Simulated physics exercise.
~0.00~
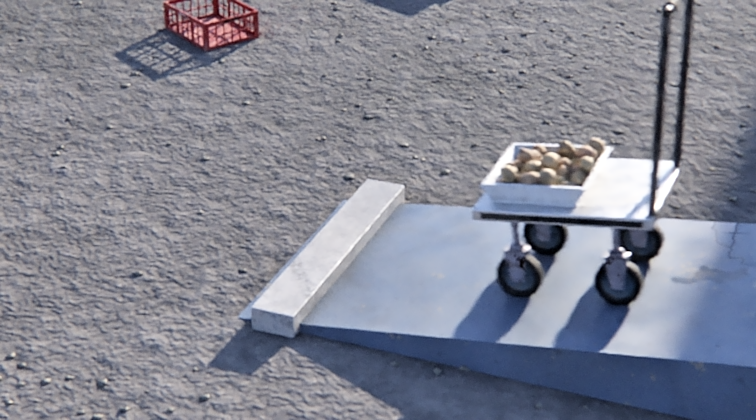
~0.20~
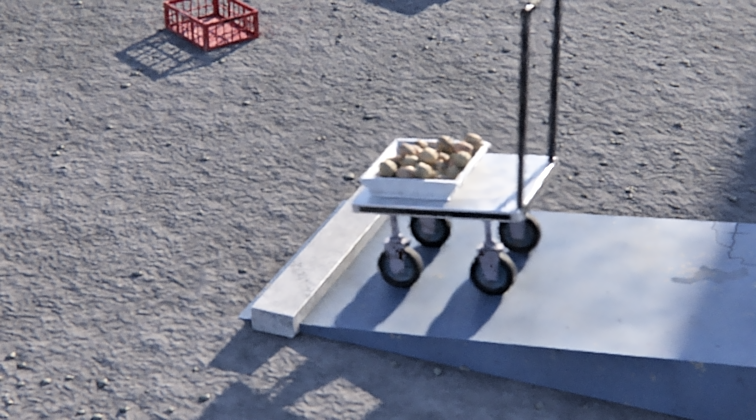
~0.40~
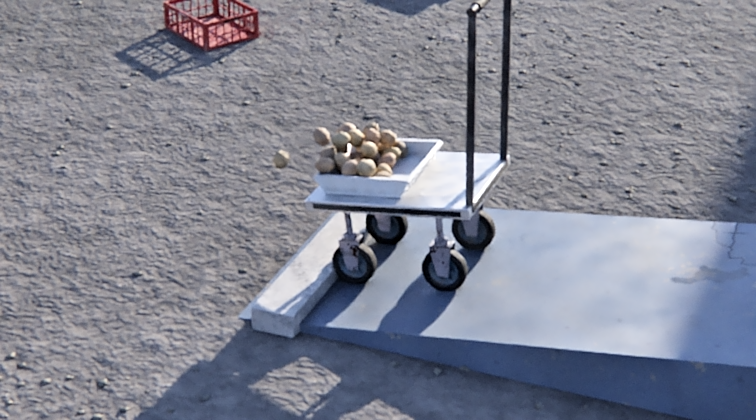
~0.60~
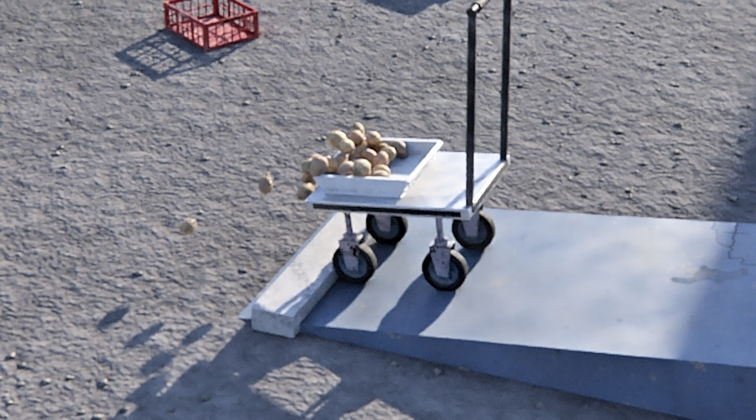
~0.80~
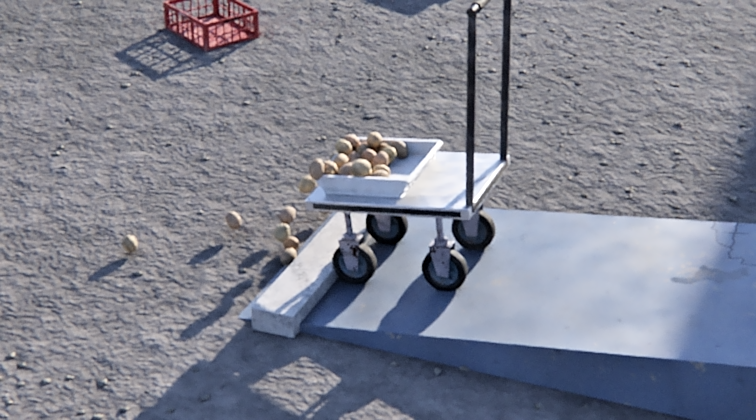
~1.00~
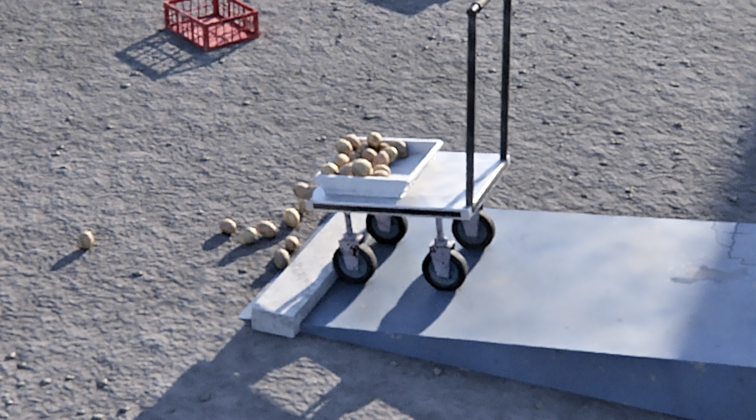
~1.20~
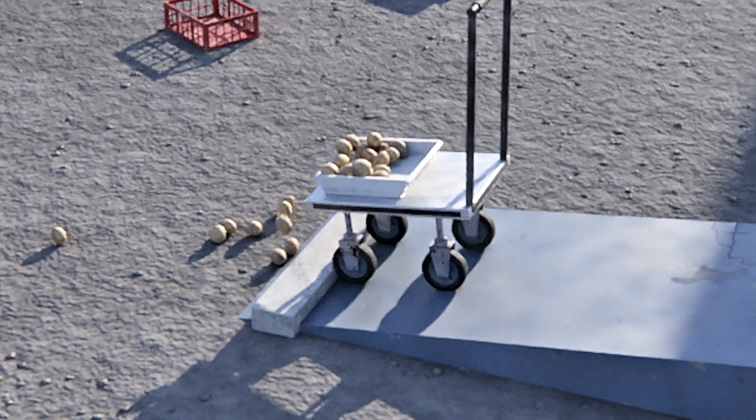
A pale blue-grey ramp slopes down to the left across rough grey gravel, seen from above in sunlight, with a light kerb across its foot and a red crate lying at upper left. A white flatbed trolley with black wheels and a tall dark handle rolls down leftward, carrying a white tray heaped with potatoes. It stops at the kerb, and the potatoes surge over the tray's left edge. Several tumble to the gravel, one rolling well ahead of the rest. The trolley stays upright and still, most potatoes remaining in the tray while the others lie scattered beyond the kerb.
